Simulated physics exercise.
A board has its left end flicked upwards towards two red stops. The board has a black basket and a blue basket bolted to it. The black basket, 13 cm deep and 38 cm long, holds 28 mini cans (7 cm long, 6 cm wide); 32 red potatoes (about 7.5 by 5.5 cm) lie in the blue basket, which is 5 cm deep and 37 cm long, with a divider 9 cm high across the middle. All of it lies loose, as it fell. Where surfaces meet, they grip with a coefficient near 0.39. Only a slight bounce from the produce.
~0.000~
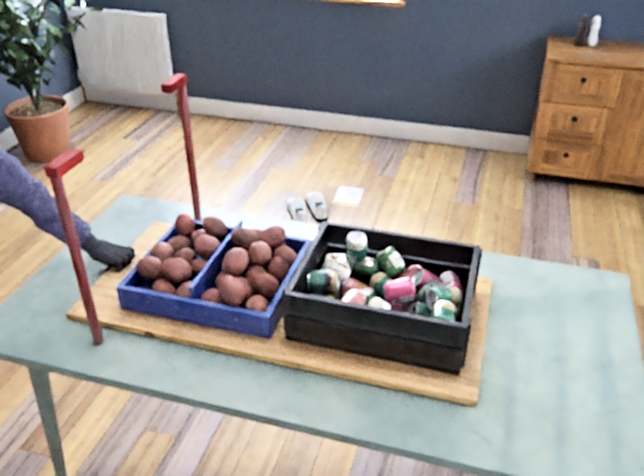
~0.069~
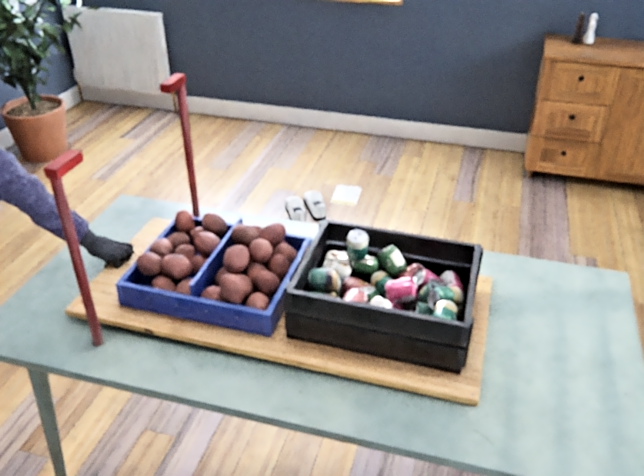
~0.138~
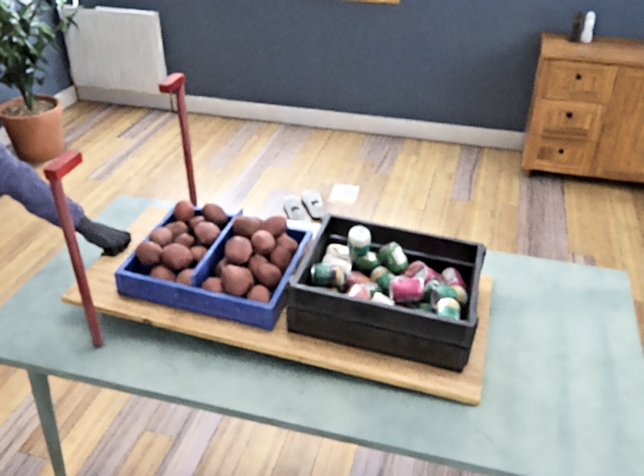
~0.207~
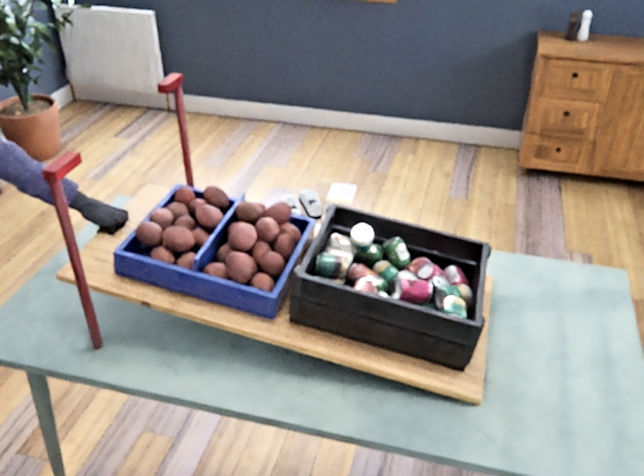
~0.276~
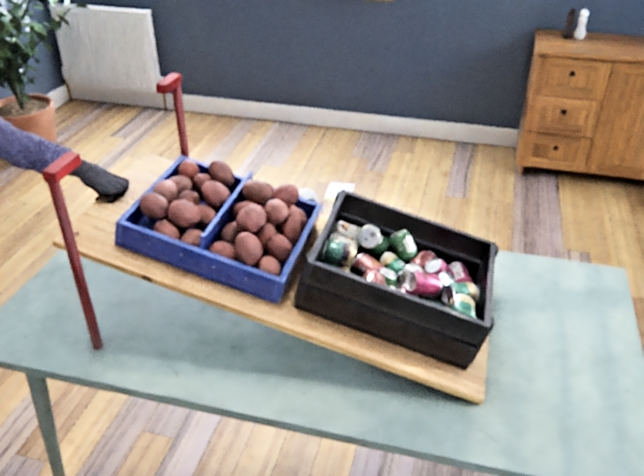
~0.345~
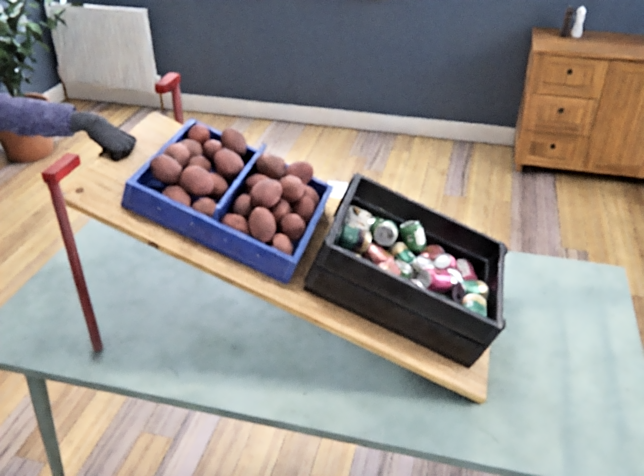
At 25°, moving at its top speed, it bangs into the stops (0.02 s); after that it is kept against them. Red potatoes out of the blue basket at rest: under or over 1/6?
I'd say the runaway share climbs above a sixth.
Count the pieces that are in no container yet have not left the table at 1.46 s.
I'd put it at close to 5.
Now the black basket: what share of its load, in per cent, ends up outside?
Black basket, 5 in a hundred gone.
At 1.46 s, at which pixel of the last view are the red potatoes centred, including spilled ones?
In the last picture they centre on about (337, 213).
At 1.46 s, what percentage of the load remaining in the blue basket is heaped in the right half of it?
I'd say near 100 out of a hundred.
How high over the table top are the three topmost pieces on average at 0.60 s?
On average roughly 54 centimetres up.
After 0.36 s, the lift is arrested.
After 0.46 s, tilt 25°; black basket 28 in, 0 out and blue basket 32 in, 0 out.
After 0.60 s, tilt 25°; black basket 28 in, 0 out and blue basket 27 in, 5 out.
After 0.86 s, tilt 25°; black basket 28 in, 0 out and blue basket 16 in, 16 out.
Final count (at 1.46 s), black basket 27 in, 1 out and blue basket 15 in, 17 out. Asked share, 17 of 32, 53 per cent.
